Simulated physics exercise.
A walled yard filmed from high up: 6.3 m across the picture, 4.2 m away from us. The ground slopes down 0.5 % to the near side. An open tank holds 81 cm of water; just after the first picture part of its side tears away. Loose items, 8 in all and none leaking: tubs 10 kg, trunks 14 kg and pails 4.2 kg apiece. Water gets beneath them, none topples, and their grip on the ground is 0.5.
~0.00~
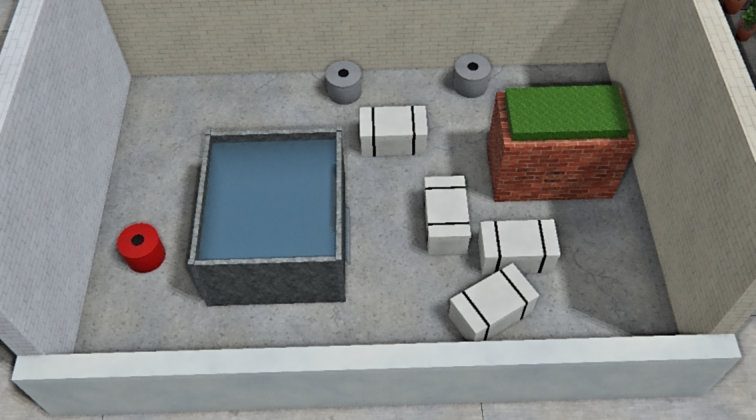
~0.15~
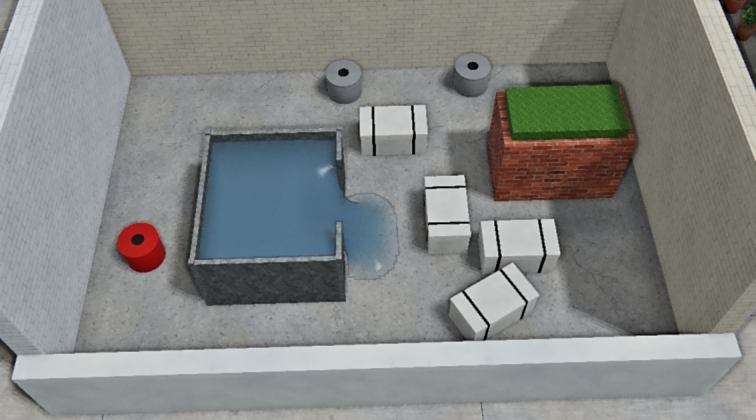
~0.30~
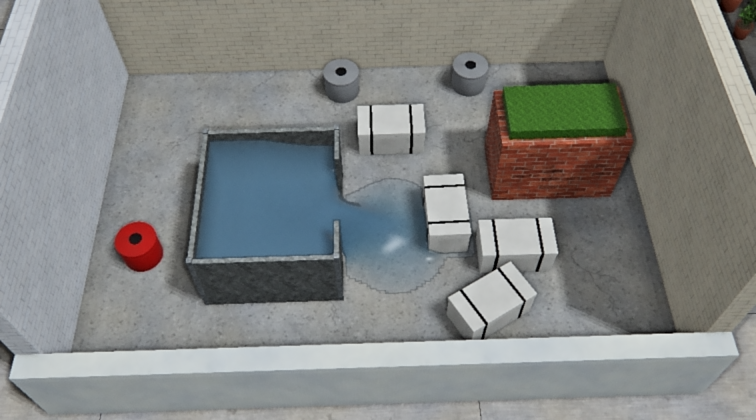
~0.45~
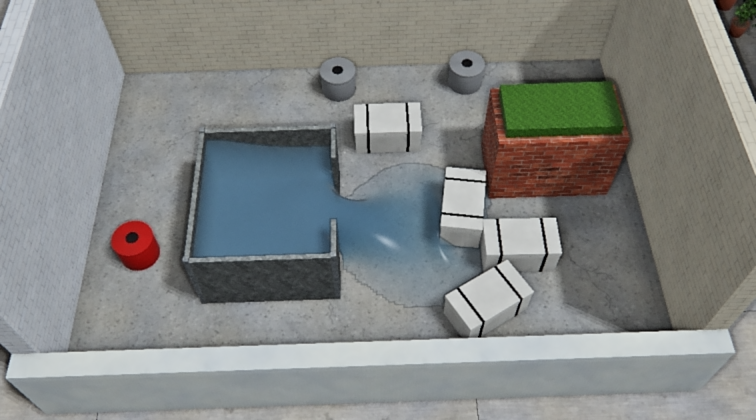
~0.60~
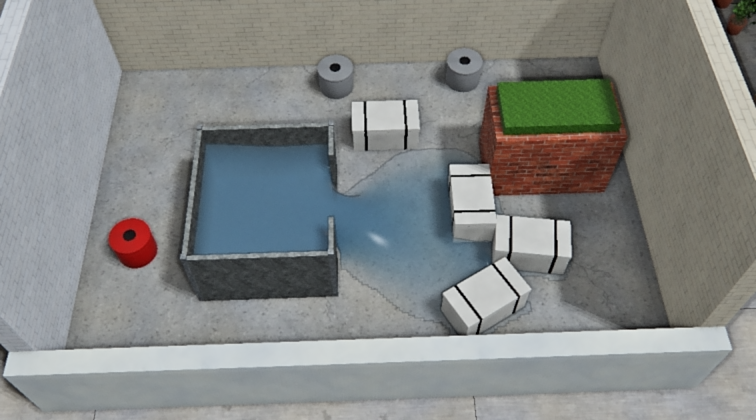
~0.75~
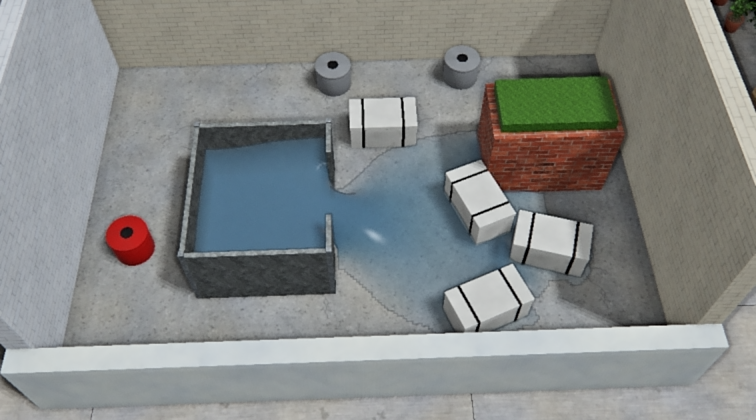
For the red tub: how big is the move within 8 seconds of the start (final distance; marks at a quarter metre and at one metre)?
Red tub stays put.
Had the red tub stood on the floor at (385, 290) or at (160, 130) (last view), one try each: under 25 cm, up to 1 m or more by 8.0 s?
In that order: It gets carried off; it stays put.
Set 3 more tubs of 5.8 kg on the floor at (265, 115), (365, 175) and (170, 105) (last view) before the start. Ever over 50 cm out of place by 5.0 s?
In that order: Less, under, less.
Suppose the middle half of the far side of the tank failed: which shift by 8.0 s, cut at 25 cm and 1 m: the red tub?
In that case the red tub gets carried off.
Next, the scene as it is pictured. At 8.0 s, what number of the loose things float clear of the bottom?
At that moment 5.
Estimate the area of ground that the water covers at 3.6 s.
Roughly 18 m2.
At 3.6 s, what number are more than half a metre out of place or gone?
By then 2.
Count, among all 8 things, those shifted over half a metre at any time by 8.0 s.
7 of them.
After 1.6 s the red tub is near (127, 233), 0.0 m from its start, aground; 3 afloat.
After 3.6 s the red tub is near (127, 233), 0.0 m from its start, aground; 4 afloat.
After 5.6 s the red tub is near (127, 233), 0.0 m from its start, aground; 6 afloat.
After 8.0 s the red tub is near (130, 231), 0.0 m from its start, aground; 5 afloat.
